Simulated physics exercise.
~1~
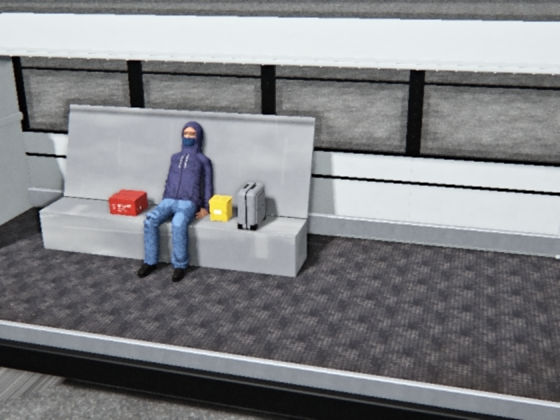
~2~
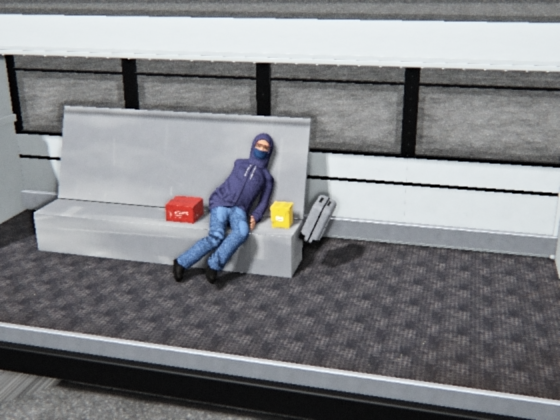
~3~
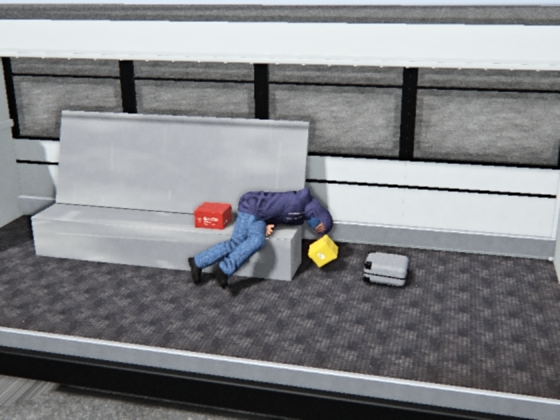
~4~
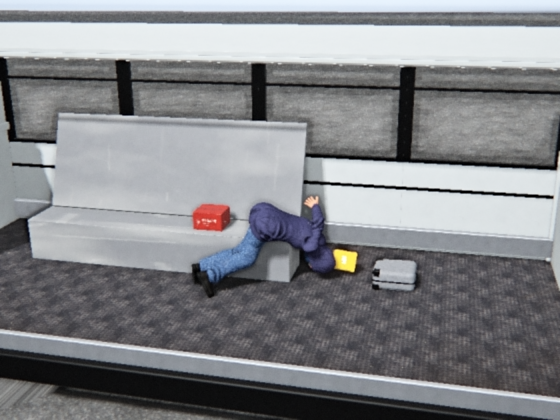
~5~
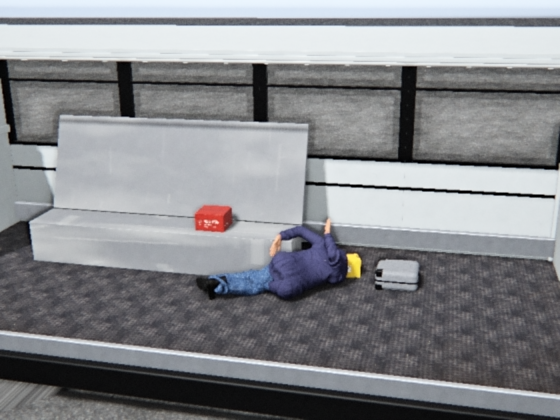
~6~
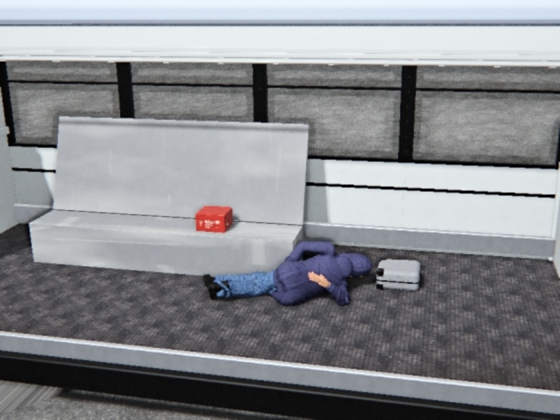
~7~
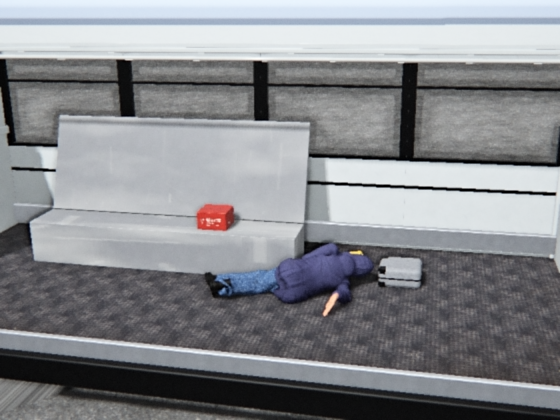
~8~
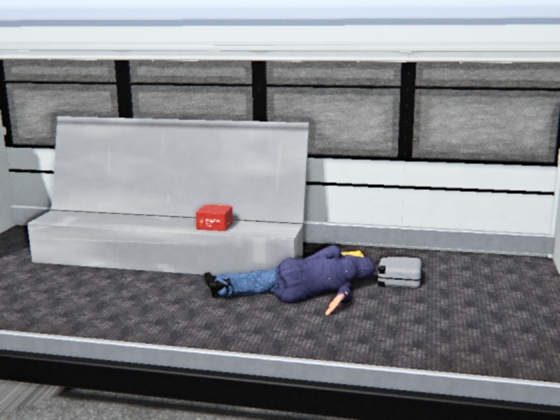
A hooded figure in a purple top and jeans slumps on a pale grey bench inside a train-like car, seen from the front and slightly above. A red carton sits at left, with a yellow tub and an upright grey case at right. Everything slides right along the seat, and the case tips off the end. The figure topples over the edge after it as the yellow tub falls too. Head and arms reach the floor first, then the hips slip down. The figure ends sprawled on the dark carpet beside the tub and case, while the carton stays on the bench.
